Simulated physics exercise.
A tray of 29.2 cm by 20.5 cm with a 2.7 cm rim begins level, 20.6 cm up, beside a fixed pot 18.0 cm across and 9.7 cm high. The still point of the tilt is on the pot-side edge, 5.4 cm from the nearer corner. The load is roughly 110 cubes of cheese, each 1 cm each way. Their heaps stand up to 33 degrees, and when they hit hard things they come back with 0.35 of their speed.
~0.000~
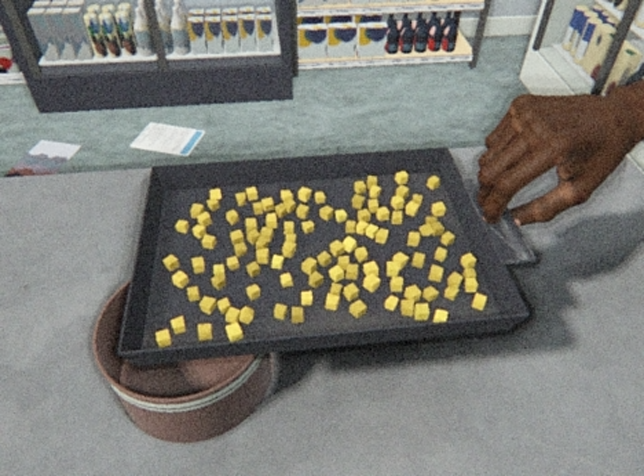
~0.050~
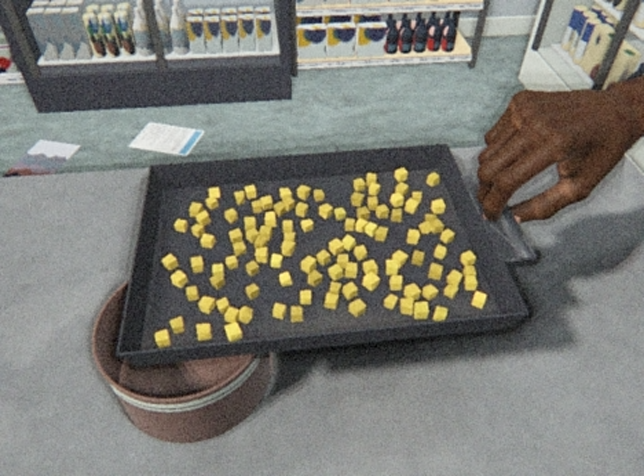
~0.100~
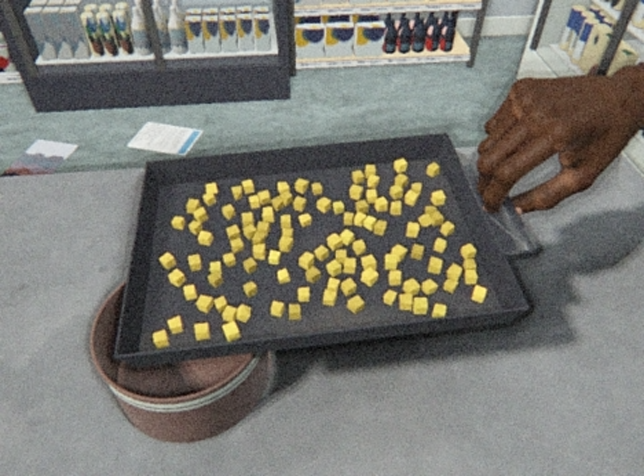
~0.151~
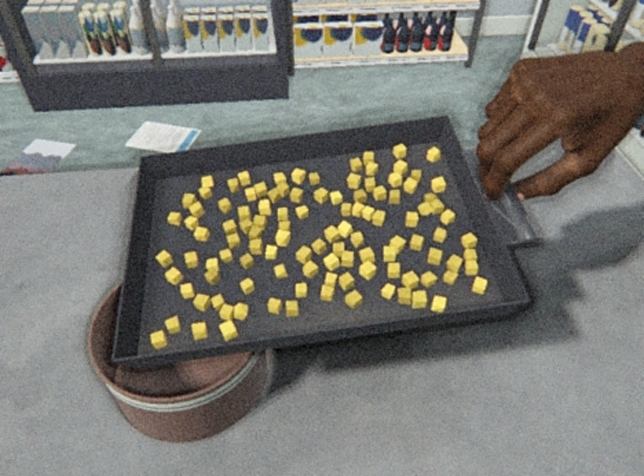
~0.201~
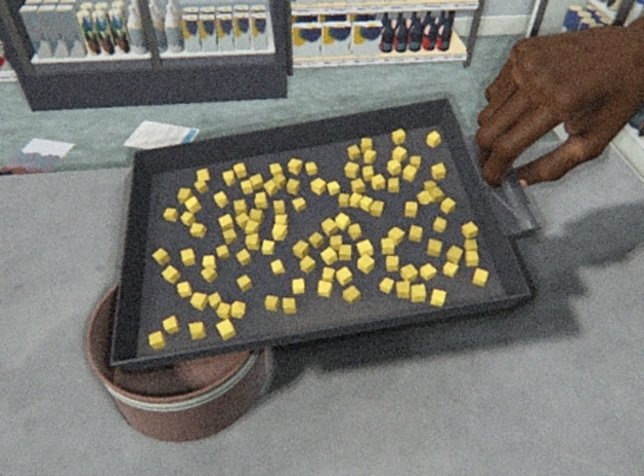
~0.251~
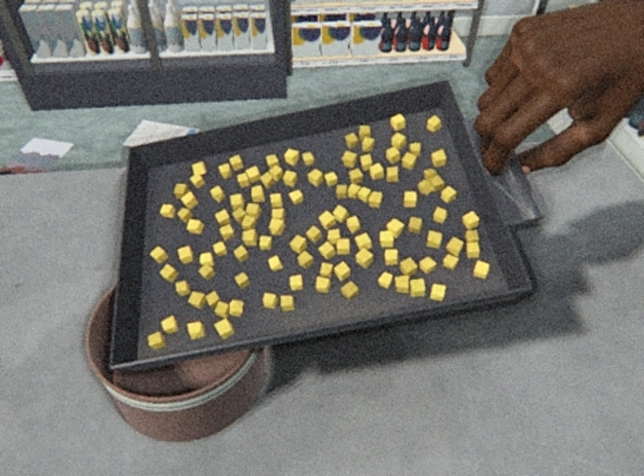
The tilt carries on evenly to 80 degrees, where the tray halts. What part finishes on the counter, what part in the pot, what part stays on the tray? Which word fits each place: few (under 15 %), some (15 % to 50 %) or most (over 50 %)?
Counter gets most; pot gets few; tray gets some.
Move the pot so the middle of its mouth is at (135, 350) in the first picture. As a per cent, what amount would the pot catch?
About 5 per cent.
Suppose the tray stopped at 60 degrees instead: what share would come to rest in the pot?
About 0 in a hundred would end up in the pot.
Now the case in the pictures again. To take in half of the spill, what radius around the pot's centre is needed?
About 22 cm from the centre.
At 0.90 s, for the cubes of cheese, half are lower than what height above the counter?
Roughly 22 centimetres, more or less.
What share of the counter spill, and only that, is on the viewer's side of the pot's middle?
Roughly 100 per cent.
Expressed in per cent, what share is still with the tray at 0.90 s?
Estimate: About 80 percent.
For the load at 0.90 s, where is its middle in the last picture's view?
Near (148, 355).
After 0.64 s, tilt 47 degrees; the tray holds 100 %, the pot 0 %.
After 0.90 s, tilt 68 degrees; the tray holds 80 %, the pot 0 %.
Then, at 1.26 s, tilt 80 degrees; the tray holds 40 %, the pot 0 %.
At rest (2.4 s), counter 65 %, pot 0 %, tray 35 %.
